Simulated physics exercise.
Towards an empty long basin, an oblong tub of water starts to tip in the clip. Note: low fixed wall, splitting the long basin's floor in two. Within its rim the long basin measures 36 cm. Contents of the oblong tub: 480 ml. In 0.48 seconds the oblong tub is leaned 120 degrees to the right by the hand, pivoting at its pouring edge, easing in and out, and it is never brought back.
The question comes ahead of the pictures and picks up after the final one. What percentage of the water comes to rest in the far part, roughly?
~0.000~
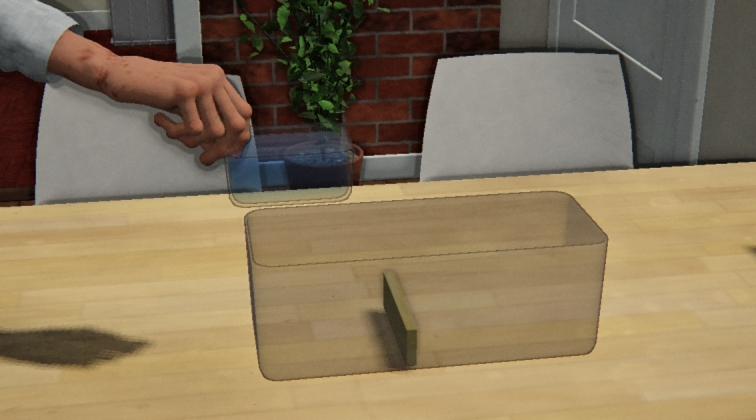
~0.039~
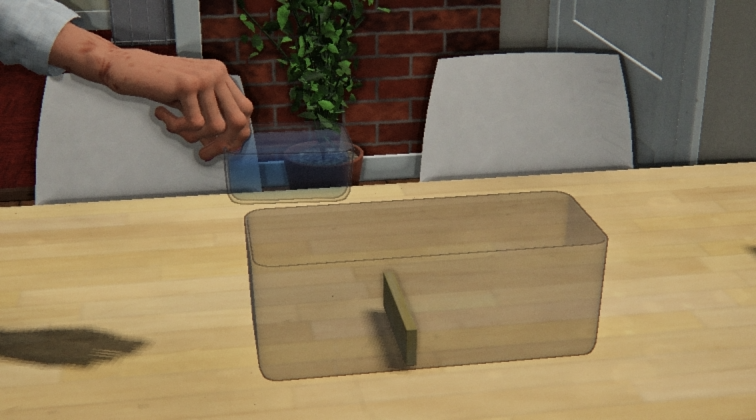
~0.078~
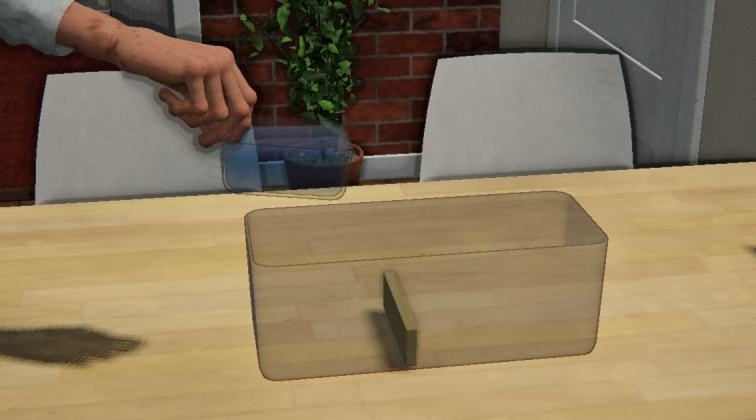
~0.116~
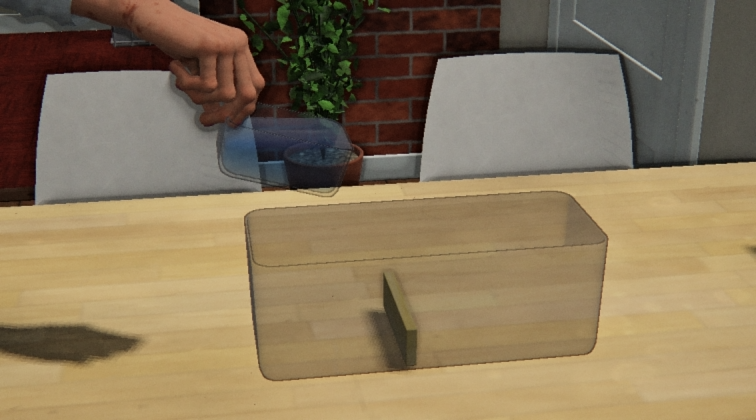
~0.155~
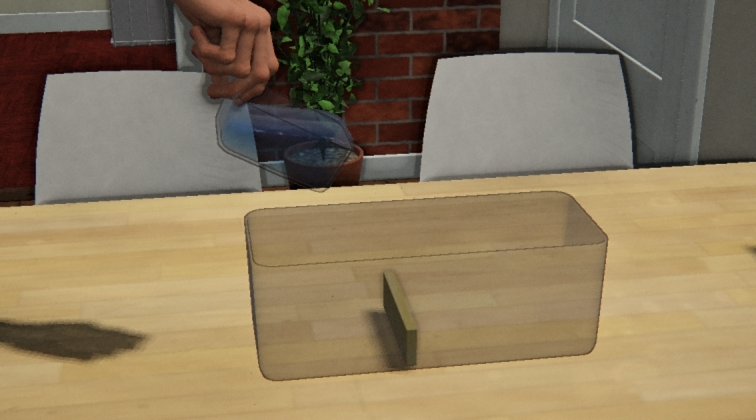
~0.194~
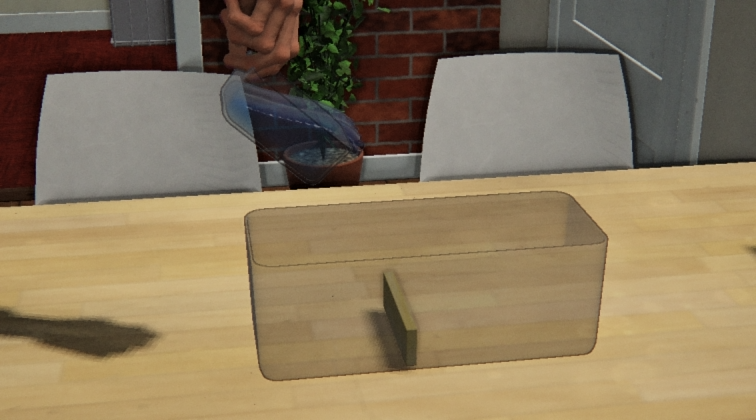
82 %.
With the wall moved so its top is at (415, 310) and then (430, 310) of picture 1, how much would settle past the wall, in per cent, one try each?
75 per cent first, 60 per cent second.
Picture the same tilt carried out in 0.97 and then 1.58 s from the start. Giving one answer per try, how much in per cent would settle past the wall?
Roughly 90 per cent the first time and 90 per cent the second.
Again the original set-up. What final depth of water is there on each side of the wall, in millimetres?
Around 4 mm deep on the left, around 14 mm deep on the right.
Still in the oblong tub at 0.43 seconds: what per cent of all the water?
I reckon about 12 in a hundred is still held.
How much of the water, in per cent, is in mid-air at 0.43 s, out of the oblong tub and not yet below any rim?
Around 62 in a hundred.
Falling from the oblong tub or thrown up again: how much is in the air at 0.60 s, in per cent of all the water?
Estimate: Around 5 per cent.
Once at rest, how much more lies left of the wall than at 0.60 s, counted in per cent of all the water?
10 %.
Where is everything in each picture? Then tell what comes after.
It leans 0°; its right rim is at (348, 138); the water meets the walls at (227, 150) and (345, 143); the long basin's rim runs from (249, 240) to (588, 217); the wall's top is at (399, 301), in the first picture.
It leans 2°; its right rim is at (348, 138); the water meets the walls at (226, 148) and (345, 141), in the second picture.
It leans 8°; its right rim is at (348, 138); the water meets the walls at (225, 142) and (345, 136), in the third picture.
It leans 17°; its right rim is at (347, 139); the water meets the walls at (223, 131) and (346, 133); 2 per cent is over the edge, in the fourth picture.
It leans 28°; its right rim is at (346, 139); the water meets the walls at (221, 114) and (341, 129); 5 per cent is over the edge, in the fifth picture.
It leans 42°; its right rim is at (346, 139); the water meets the walls at (228, 89) and (324, 112); 10 per cent is over the edge, in the sixth picture.
By 0.43 s the tilt is 117° and 12 per cent is still to pour, 1 is left of the wall and 24 right of it.
By 0.60 s the tilt is 120° and 0 per cent is still to pour, 4 is left of the wall and 91 right of it.
By 0.78 s the tilt is 120° and 0 per cent is still to pour, 11 is left of the wall and 83 right of it.
By 0.98 s the tilt is 120° and 0 per cent is still to pour, 15 is left of the wall and 82 right of it.
At rest 15 per cent lies left of the wall, 82 right of it and 2 outside.
